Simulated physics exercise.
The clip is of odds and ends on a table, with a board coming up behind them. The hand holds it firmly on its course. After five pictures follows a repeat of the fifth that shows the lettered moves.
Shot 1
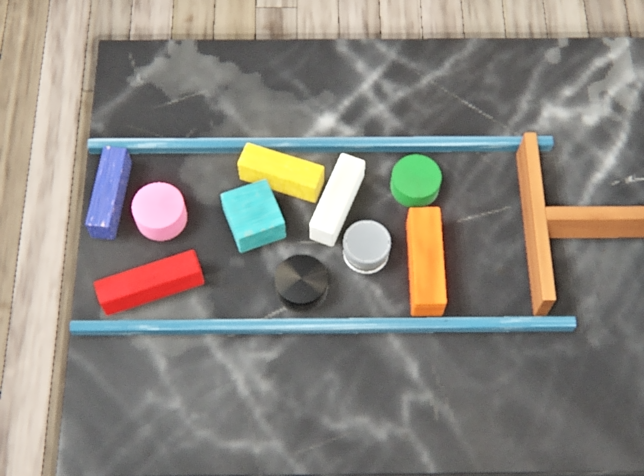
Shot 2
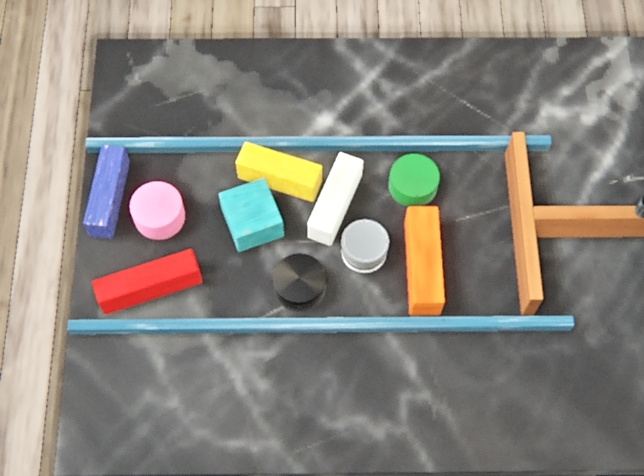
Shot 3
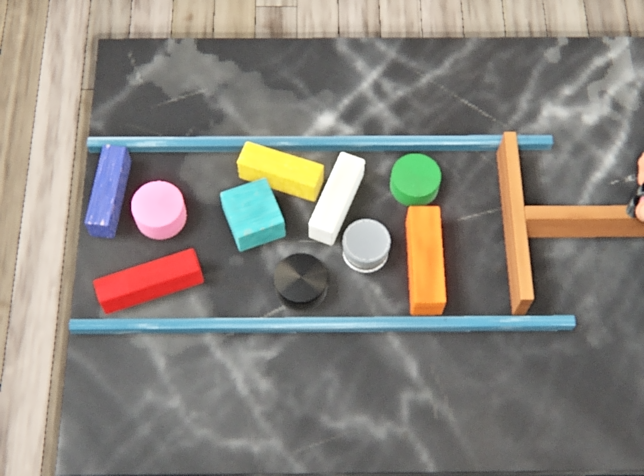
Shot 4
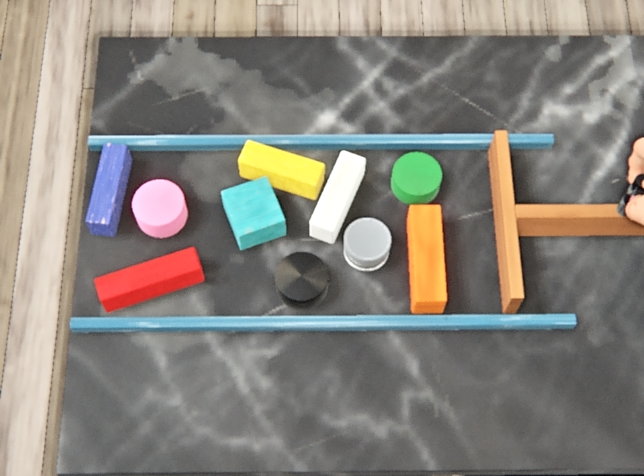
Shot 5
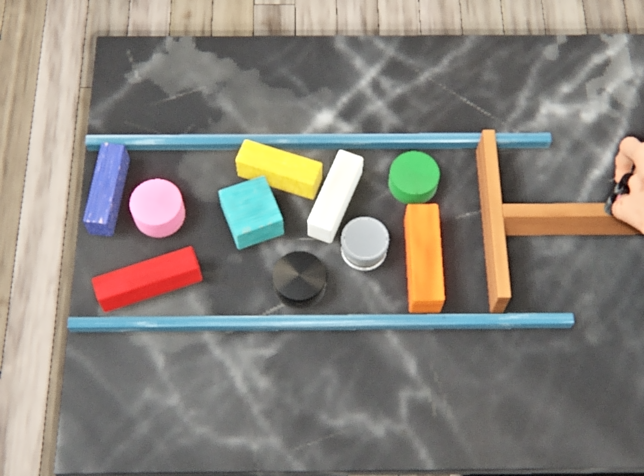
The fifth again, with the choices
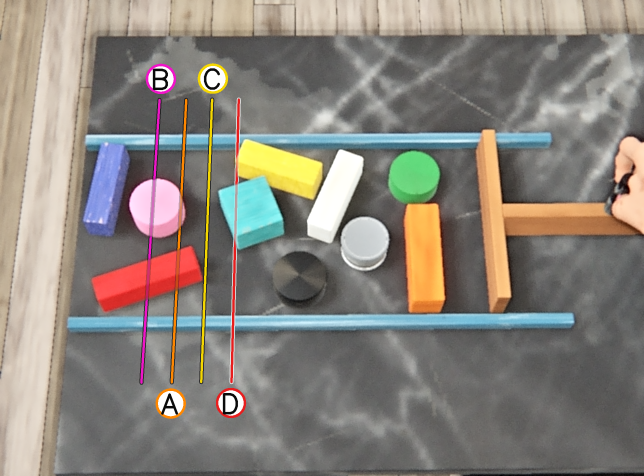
A wooden T-shaped board slides slowly left between two blue rails on a dark marbled surface, and a hand gripping its handle comes into view at the right. The board draws closer to the orange block and green tin, while the scattered colourful blocks and round pieces stay in place.
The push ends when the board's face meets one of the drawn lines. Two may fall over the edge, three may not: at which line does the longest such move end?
Line C.
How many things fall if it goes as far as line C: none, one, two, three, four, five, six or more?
By then, two.
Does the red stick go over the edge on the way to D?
By then, no.
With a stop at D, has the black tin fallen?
By then, no.
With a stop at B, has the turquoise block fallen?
Yes.
On the copy, A at (179, 232); B at (151, 232); C at (207, 232); D at (235, 232).
On C. First, board (392, 211); yellow bar (264, 167); green tin (357, 178).
Then, board (289, 211); blue bar (87, 182); pink tin (115, 203).
Finally, board (209, 212); blue bar over the edge; pink tin over the edge; two fallen.
By contrast, A drops four; B drops five; D is within the limit but short.
